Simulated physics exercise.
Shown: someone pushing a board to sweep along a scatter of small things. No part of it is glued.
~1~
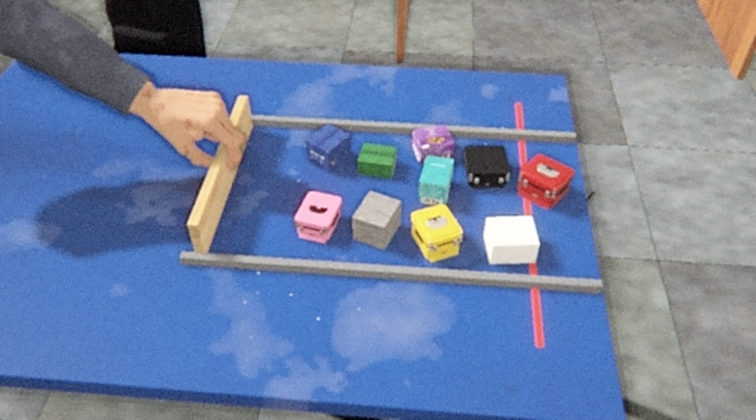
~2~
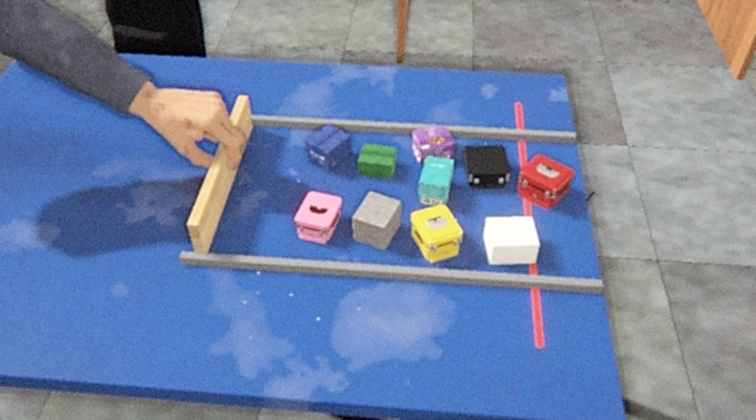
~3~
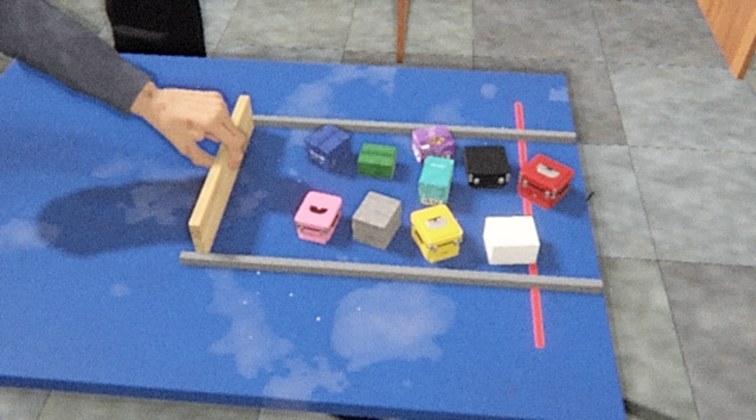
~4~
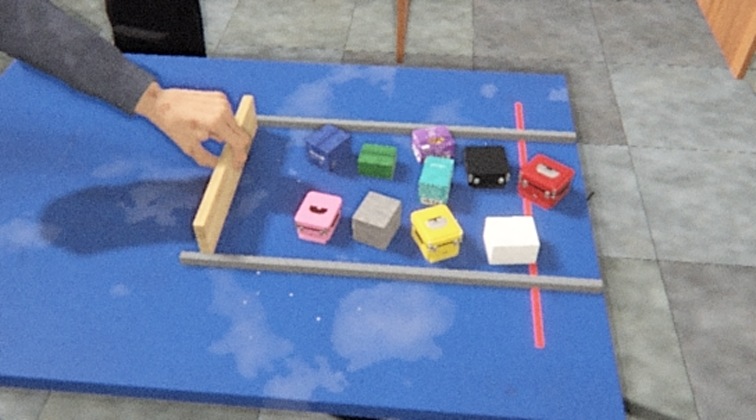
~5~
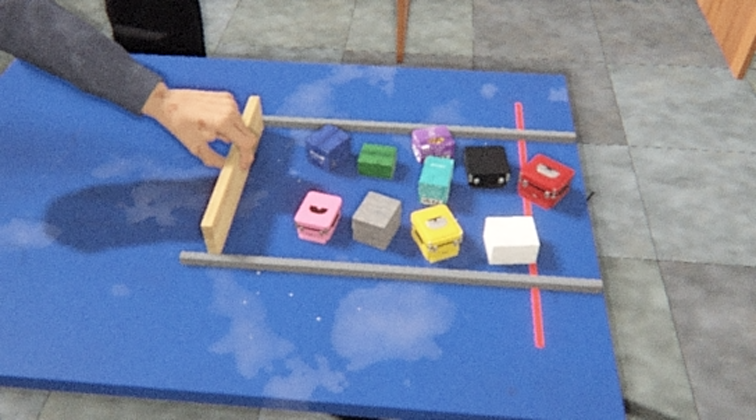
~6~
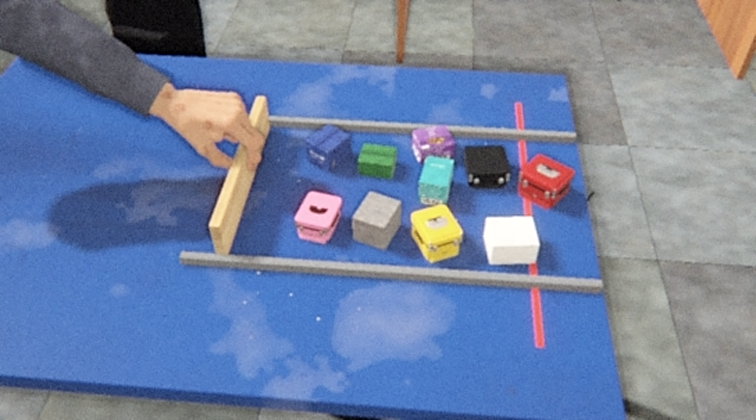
A hand held a wooden board upright on a blue table, kept it nearly still, then slid it slightly right toward a scatter of small colourful cases and blocks, which stayed where they were.
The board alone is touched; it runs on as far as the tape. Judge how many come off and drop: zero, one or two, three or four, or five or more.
Three or four come off.
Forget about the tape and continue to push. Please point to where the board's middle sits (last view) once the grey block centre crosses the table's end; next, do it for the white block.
Roughly at (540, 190) and roughly at (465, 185).
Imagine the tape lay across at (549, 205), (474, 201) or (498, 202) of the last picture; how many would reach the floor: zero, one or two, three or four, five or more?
One after another: Five or over; one or two; either one or two.
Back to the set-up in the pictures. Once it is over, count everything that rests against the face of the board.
3.
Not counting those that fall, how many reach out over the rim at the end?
The number overhanging is 3.
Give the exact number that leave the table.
Total count: 4.
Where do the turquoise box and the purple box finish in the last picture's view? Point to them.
The turquoise box ends up near (542, 186), and the purple box near (570, 147).
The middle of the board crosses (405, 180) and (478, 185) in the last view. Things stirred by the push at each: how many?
So 9, and at the other place 10.
Early on, none off yet; red case at rest near (545, 182); white block at rest near (511, 241); black case at rest near (486, 168).
Finally, the number that fall off is three or four; lost, yellow case, black case, white block and red case.
